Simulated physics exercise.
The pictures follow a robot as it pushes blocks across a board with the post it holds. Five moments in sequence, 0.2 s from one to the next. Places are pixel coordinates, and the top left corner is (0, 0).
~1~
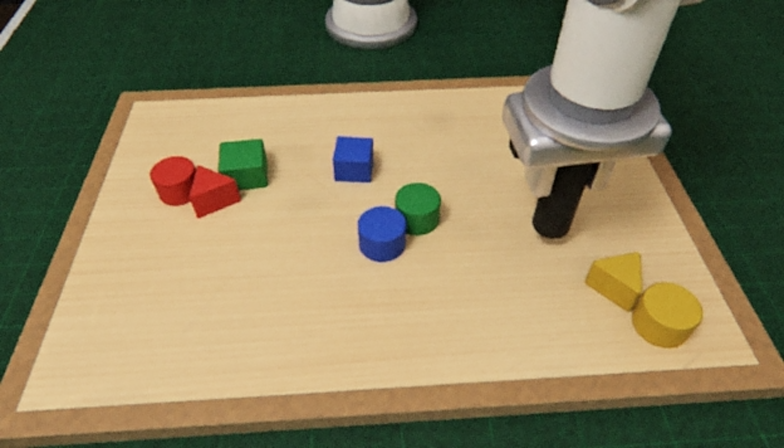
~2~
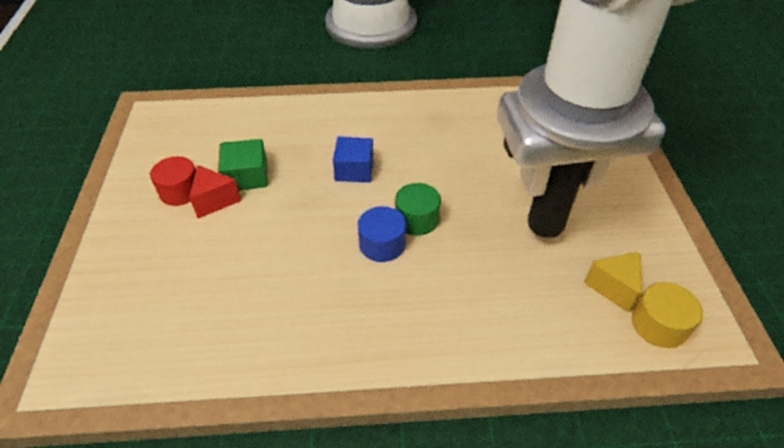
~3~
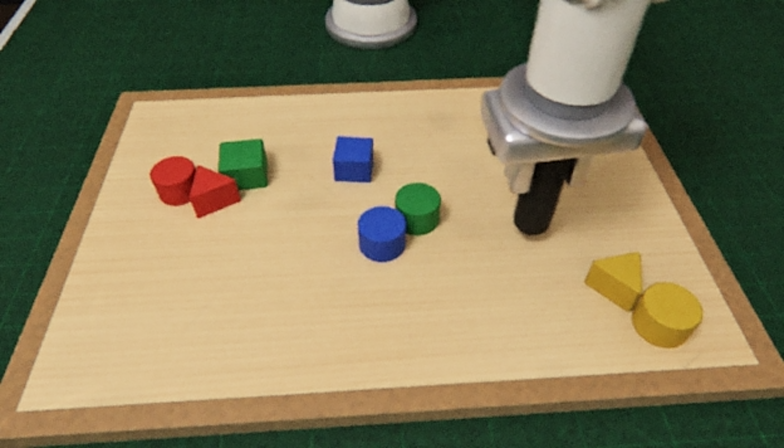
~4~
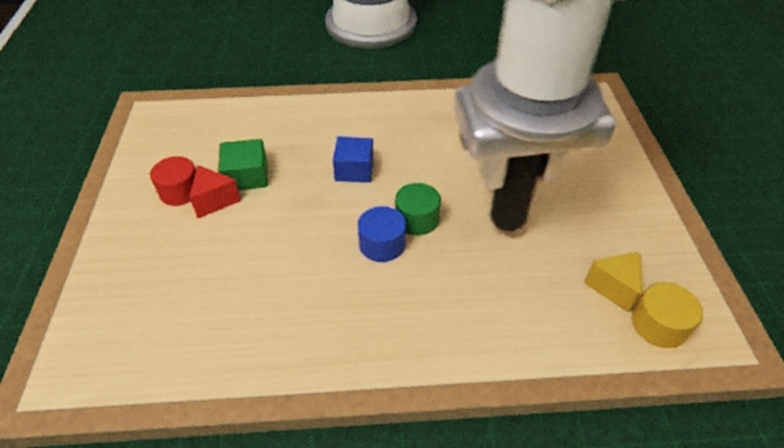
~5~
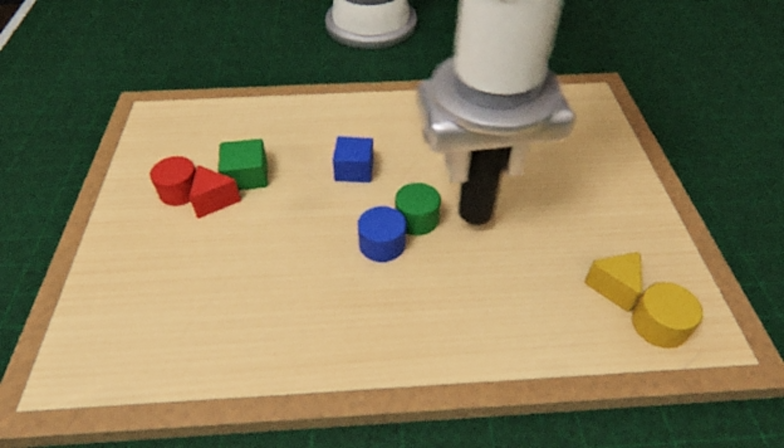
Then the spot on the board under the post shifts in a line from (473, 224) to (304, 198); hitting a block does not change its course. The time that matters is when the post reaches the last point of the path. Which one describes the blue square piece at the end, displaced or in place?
That block remains where it is.
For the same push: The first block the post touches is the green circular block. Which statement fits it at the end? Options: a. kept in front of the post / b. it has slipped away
a
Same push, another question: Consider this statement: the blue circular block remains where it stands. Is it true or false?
False
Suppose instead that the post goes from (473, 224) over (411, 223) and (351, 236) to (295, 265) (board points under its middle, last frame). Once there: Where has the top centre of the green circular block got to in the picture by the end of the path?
Near (339, 185).
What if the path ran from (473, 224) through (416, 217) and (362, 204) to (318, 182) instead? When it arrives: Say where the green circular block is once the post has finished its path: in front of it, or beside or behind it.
By then it is beside or behind the post.
The first path, step by step. One third of the way, post at (415, 204); blue circular block at (368, 227); green circular block at (374, 192).
Two thirds of the way, post at (358, 195); blue circular block at (368, 227); green circular block at (316, 187).
At the end, post at (302, 187); blue square piece not moved; blue circular block at (368, 227); green circular block at (261, 189).
